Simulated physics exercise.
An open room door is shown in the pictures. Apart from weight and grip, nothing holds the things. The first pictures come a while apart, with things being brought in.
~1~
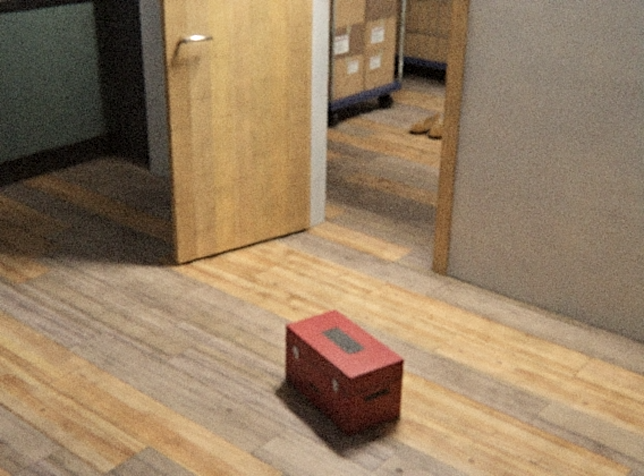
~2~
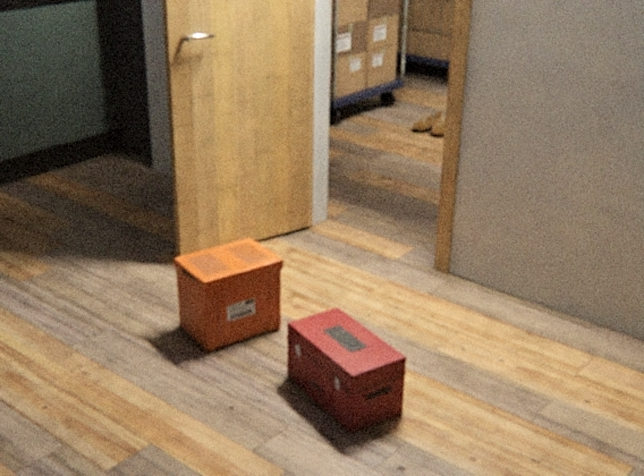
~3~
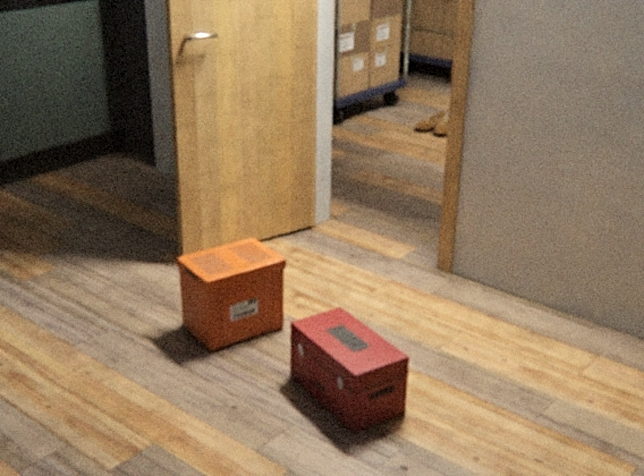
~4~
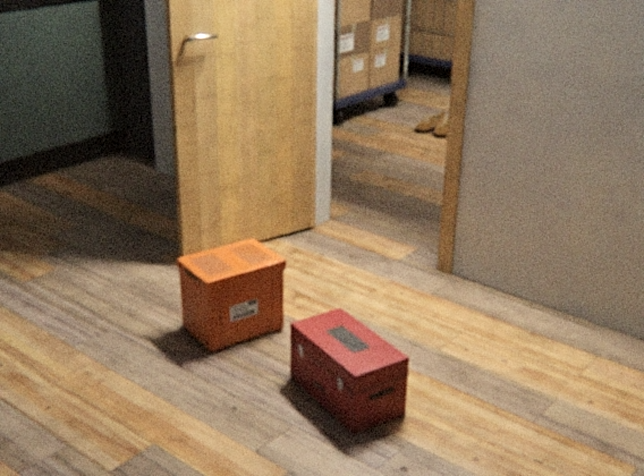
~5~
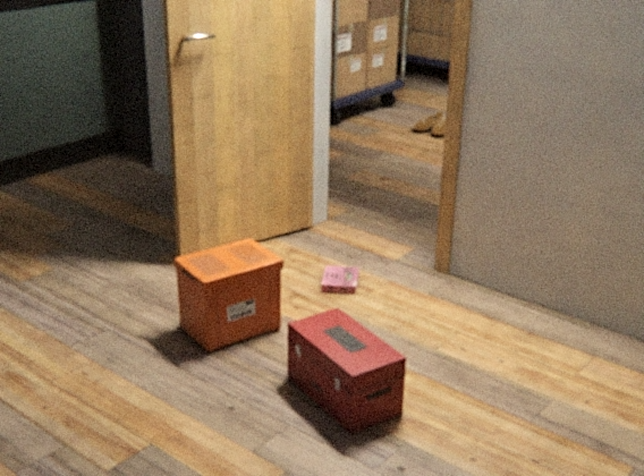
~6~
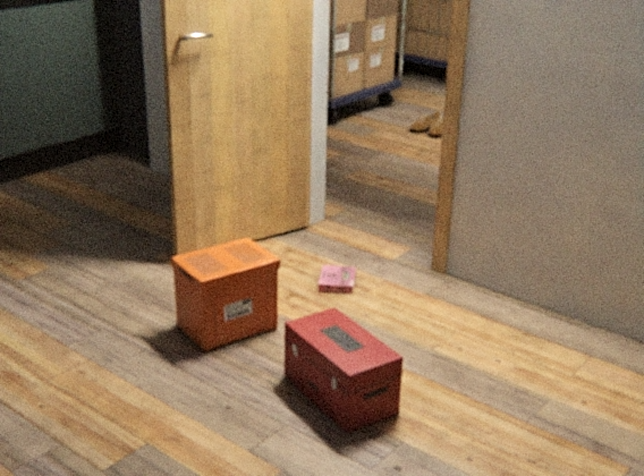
Red toolbox sitting on a wood floor by a wide-open, still door, with an orange tote, then a pink packet appearing nearby.
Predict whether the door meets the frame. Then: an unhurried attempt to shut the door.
My guess is that the door will leave the doorway partly open.
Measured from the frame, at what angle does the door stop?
About 10°.
Then, 1.00 s later than the last frame, door at 80°.
Then, 2.00 s later than the last frame, door at 42°; pink packet moved a little near (346, 278).
Then, 2.30 s later than the last frame, door at 32°; pink packet moved about its own width near (370, 275).
Then, 2.70 s later than the last frame, door at 18°; pink packet moved well along near (398, 268).
When it is over, door at 11°; moved from the start, pink packet; the other 2 as before. End places, in pixels of the last picture, pink packet near (410, 263).
